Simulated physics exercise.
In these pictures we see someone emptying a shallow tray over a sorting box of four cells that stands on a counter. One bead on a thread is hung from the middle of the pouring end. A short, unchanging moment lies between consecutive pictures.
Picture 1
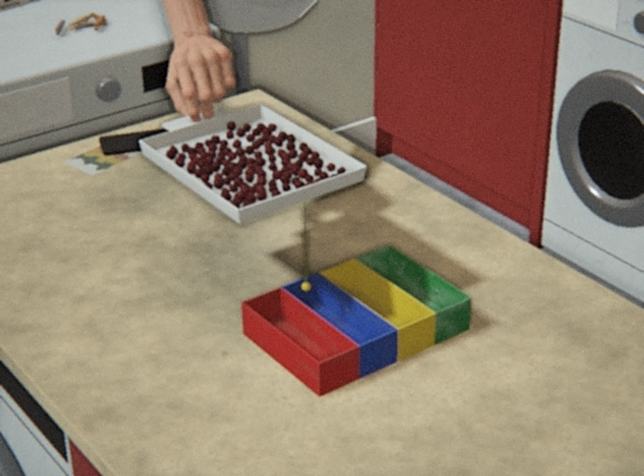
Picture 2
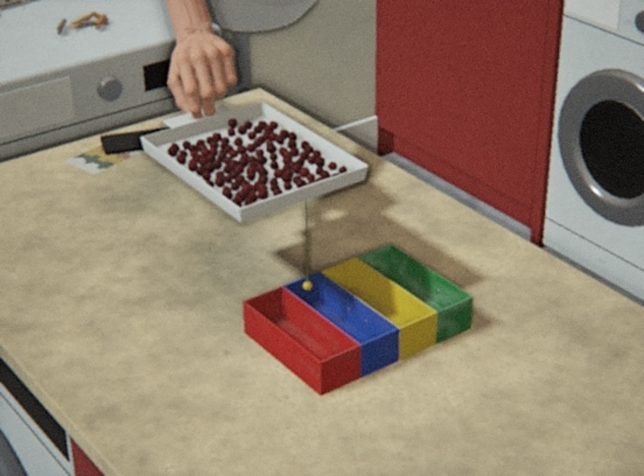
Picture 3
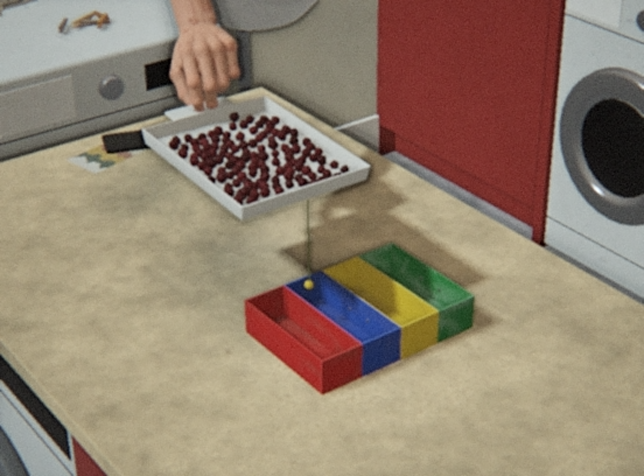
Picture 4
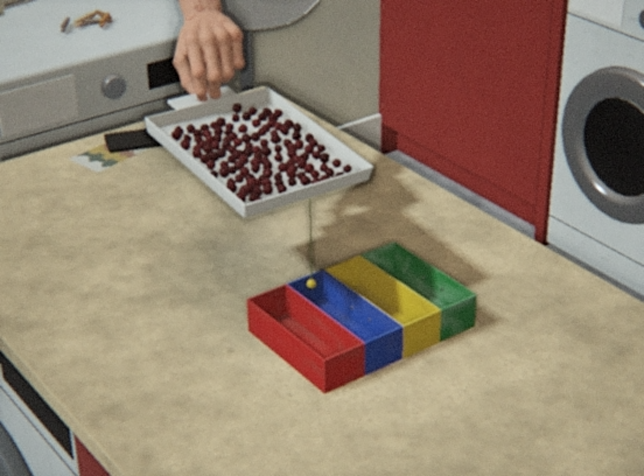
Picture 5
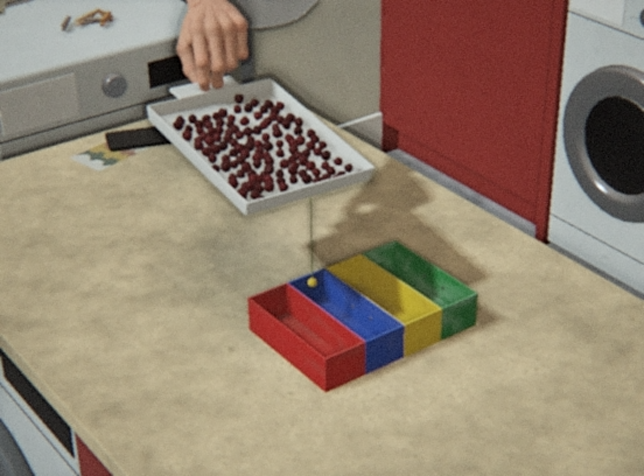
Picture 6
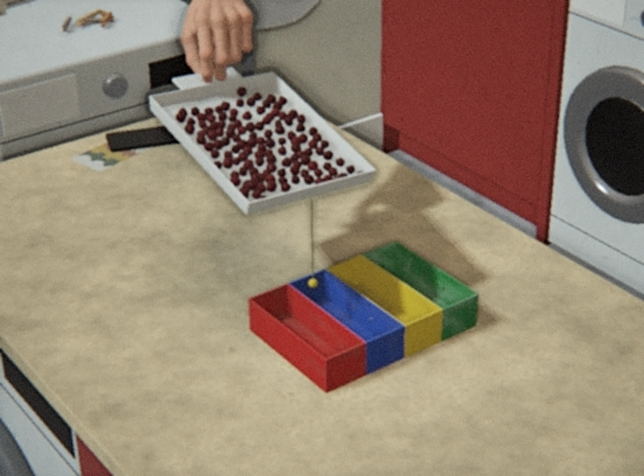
On a kitchen counter, a hand held a white tray of dark red cherries above a box with red, blue, yellow and green cells, then slowly raised the back end, tilting the tray slightly.
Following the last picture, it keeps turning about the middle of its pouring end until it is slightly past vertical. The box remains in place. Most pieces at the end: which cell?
Yellow.
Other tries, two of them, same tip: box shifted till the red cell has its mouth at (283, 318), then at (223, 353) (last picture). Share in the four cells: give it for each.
In order: 90 per cent and 40 per cent.
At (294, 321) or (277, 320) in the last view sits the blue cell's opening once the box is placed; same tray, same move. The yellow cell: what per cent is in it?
Roughly 30 per cent, then roughly 20 per cent.
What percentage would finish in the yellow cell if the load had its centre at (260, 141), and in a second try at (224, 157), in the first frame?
Roughly 50 and 40 percent, in that order.
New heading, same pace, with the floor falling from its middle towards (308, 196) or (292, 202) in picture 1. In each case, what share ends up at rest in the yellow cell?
First case around 30 per cent, second case 10 per cent.
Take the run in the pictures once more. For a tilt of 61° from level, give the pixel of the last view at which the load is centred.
In the last view the centre sits at roughly (313, 145).
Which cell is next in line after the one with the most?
That blue cell.
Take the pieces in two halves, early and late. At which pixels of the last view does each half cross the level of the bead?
(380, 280), then (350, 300).
Shortly afterwards, tray tipped steeply; the whole lot on the tray.
Next, tray tipped past a quarter turn; all but a few on the tray; only a few falling or outside the box.
Some moments later, tray tipped past a quarter turn; near half in the yellow cell; near a third in the blue cell; a little in the red cell; only a few in the green cell; a little falling or outside the box.
In the end, tray tipped past a quarter turn; near half in the yellow cell; near a third in the blue cell; a little in the red cell; only a few in the green cell; a little outside the box.
